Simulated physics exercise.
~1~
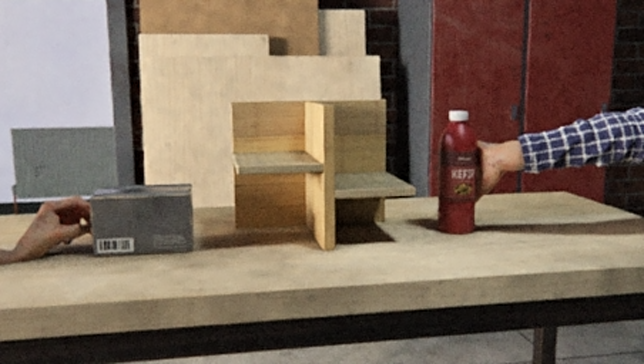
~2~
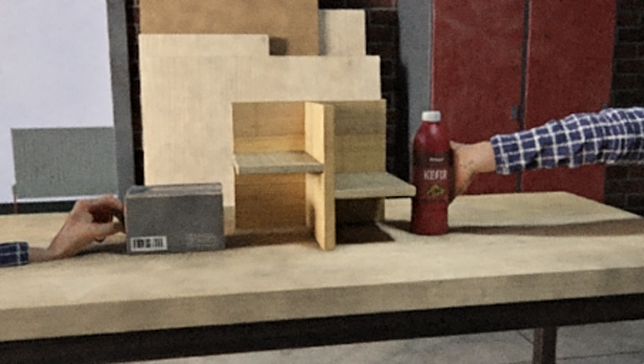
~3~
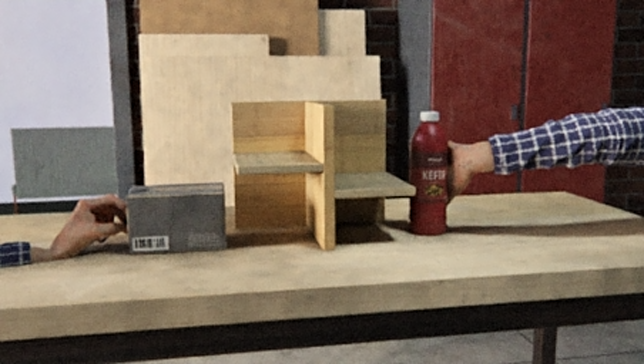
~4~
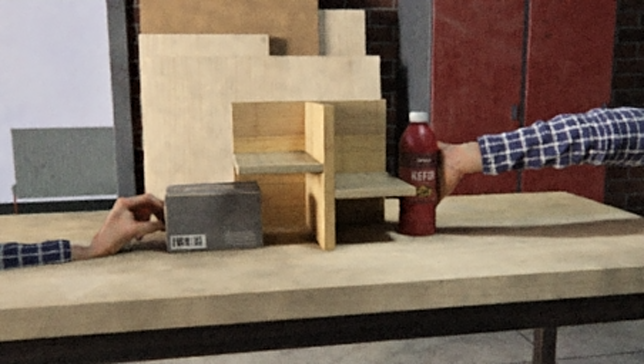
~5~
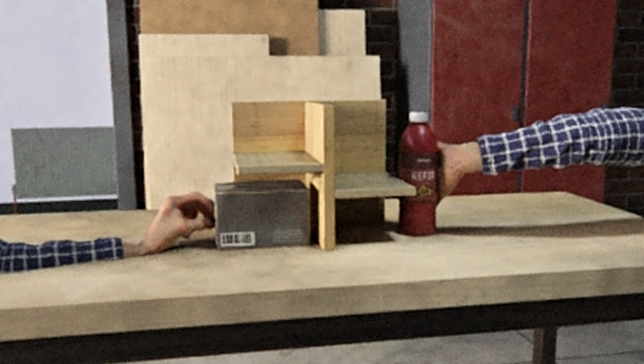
On a wooden table, two hands moved a gray box right and an upright red bottle left toward a low wooden rack; the bottle stopped against the right shelf's edge, while the box slid in beneath the left shelf.
